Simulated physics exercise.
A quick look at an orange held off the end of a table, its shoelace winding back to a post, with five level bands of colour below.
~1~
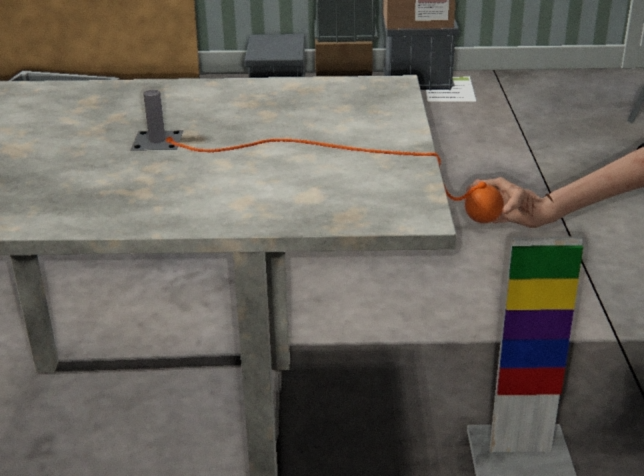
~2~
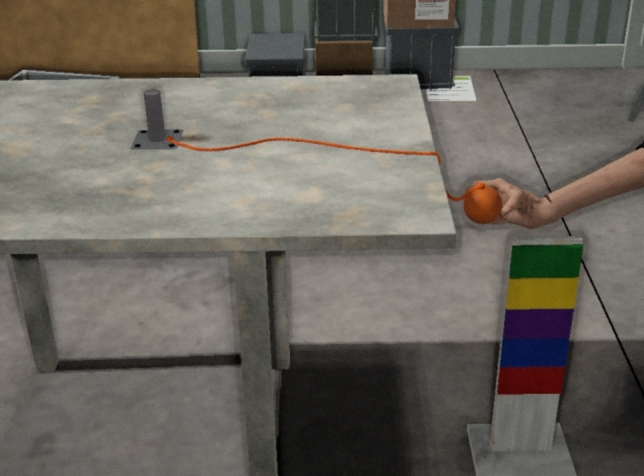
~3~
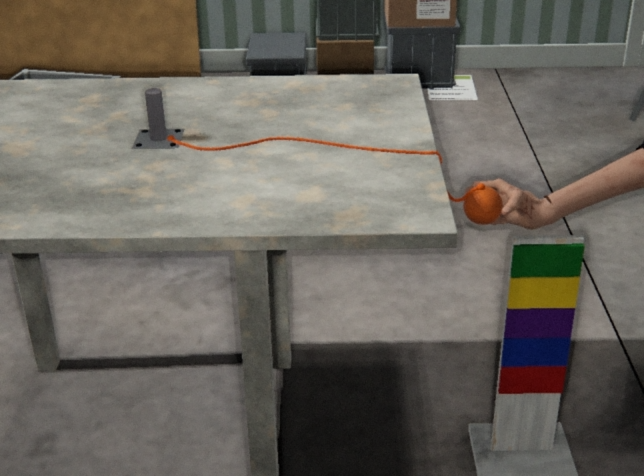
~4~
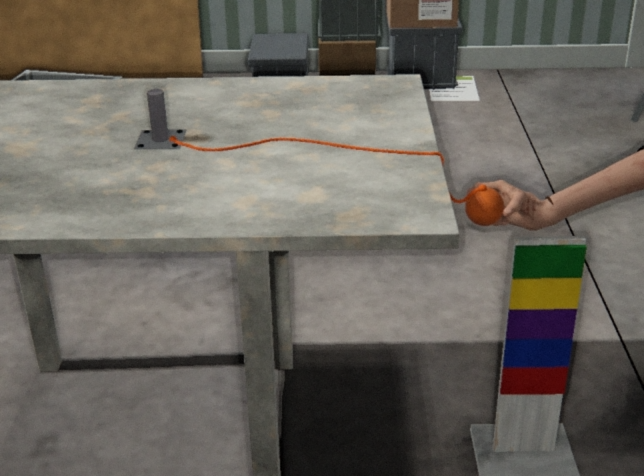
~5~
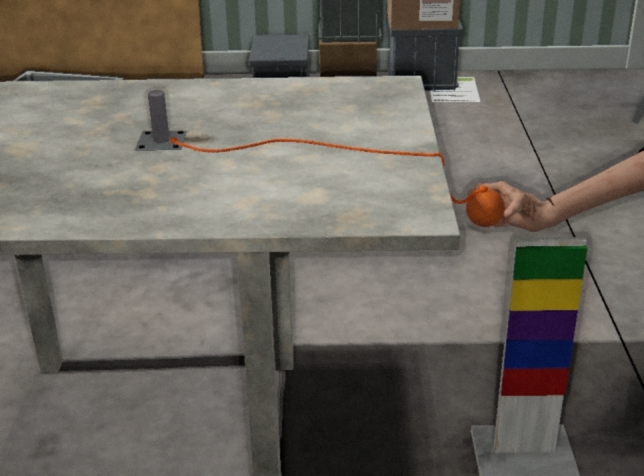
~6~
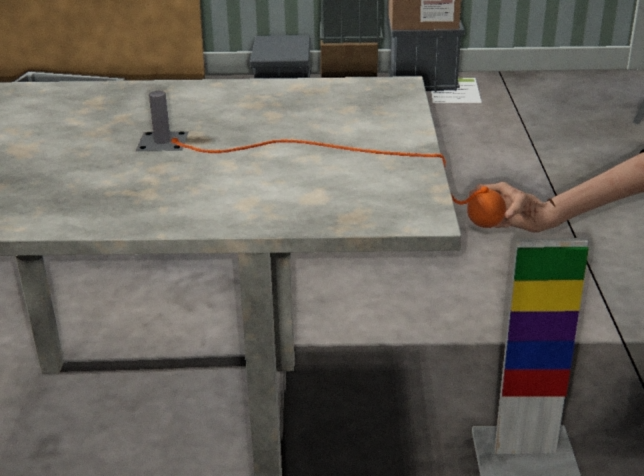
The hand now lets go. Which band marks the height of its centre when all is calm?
At green.
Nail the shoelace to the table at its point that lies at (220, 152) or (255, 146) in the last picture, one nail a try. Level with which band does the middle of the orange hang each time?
One after the other, green; green.
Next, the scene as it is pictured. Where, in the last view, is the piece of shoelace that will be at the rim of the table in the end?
That spot is around (425, 156).
Soon after, orange near (411, 254); level with green.
Then, orange near (448, 265); level with green.
At rest, orange near (433, 264); level with green. Its centre hangs level with the green band.
